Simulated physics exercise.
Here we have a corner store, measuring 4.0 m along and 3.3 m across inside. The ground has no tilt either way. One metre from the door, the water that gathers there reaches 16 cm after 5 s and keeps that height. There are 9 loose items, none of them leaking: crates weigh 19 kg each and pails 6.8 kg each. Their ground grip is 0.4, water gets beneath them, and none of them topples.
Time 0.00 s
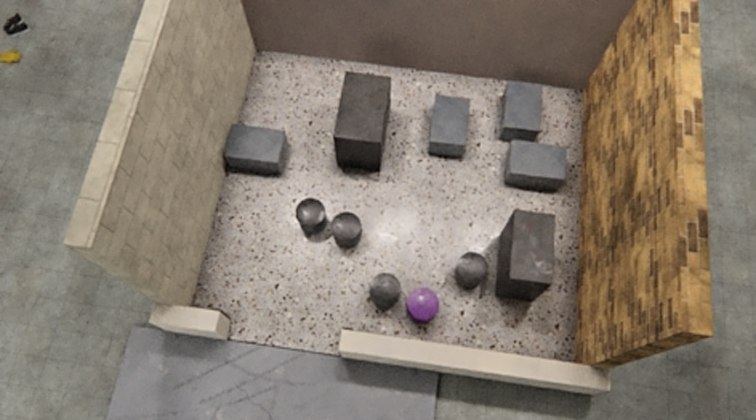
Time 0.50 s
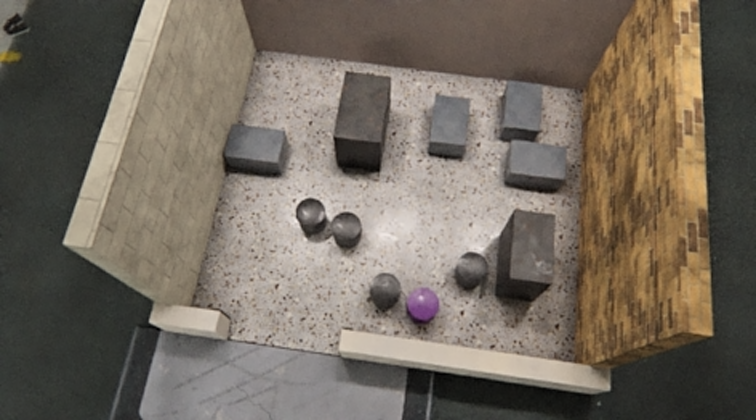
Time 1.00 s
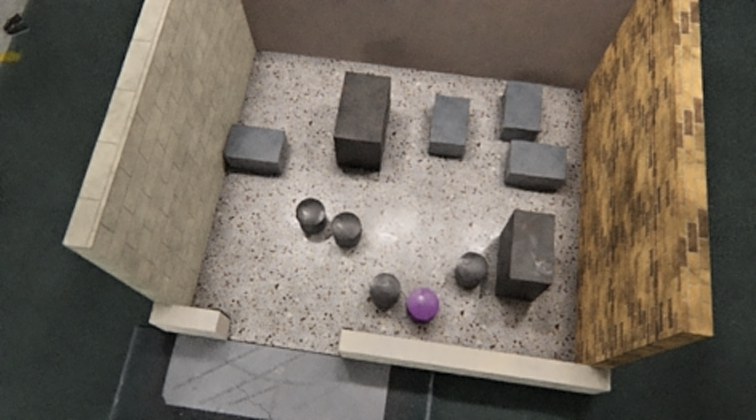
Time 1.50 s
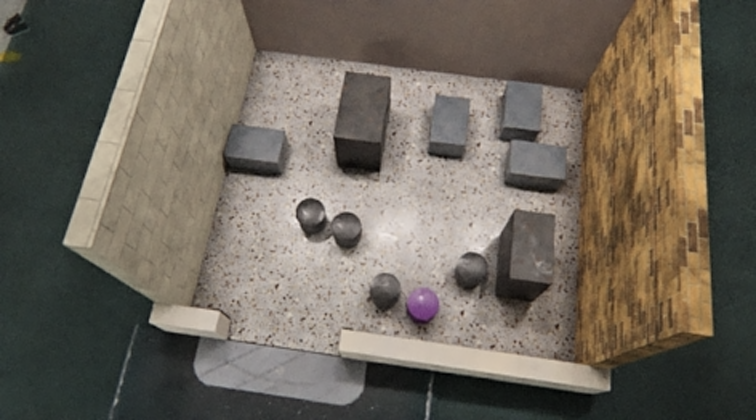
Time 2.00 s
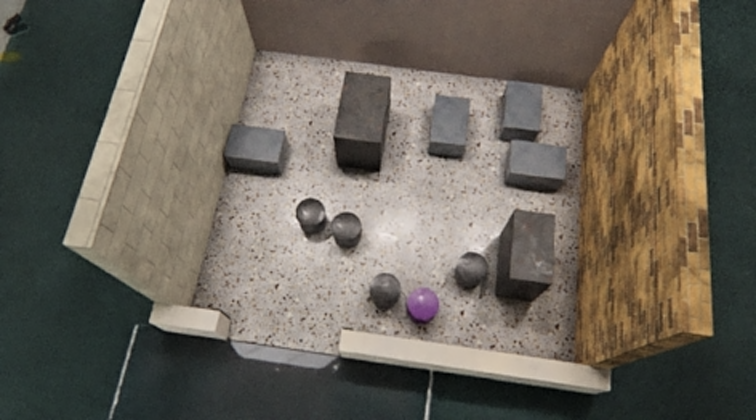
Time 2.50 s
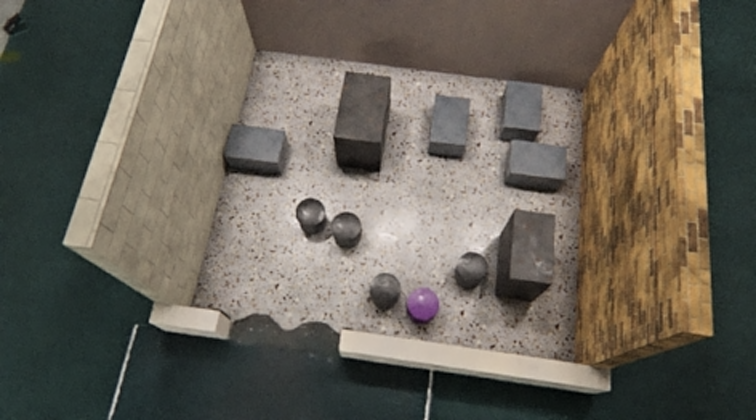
Dark water spreads over the pale ground outside a small walled room, shrinking the light patch before the doorway until its ragged edge reaches just inside, while the grey blocks, dark round objects and purple ball stay still.
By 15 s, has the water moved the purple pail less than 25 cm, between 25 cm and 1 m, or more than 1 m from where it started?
Less than 25 cm.
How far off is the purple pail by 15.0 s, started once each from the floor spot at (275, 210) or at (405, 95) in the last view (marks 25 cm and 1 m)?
First try it drifts well away, second try it drifts well away.
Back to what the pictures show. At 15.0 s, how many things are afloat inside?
Tally: 5 of them.
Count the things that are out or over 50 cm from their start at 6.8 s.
It comes to 2.
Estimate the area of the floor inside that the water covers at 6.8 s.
About 8.0 m2 is covered.
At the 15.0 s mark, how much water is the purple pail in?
The depth there is around 8 cm.
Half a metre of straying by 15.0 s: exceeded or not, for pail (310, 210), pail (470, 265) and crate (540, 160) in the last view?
The first is bigger, the second not bigger and the third bigger.
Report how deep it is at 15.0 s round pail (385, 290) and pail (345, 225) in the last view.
Depths: Near 8 cm, then near 8 cm.
After 3.5 s the purple pail is near (424, 303), 0.0 m from its start, aground; 0 afloat.
After 6.8 s the purple pail is near (424, 303), 0.0 m from its start, aground; 0 afloat.
After 11.0 s the purple pail is near (424, 303), 0.0 m from its start, aground; 2 afloat.
After 15.0 s the purple pail is near (422, 305), 0.0 m from its start, aground; 5 afloat.
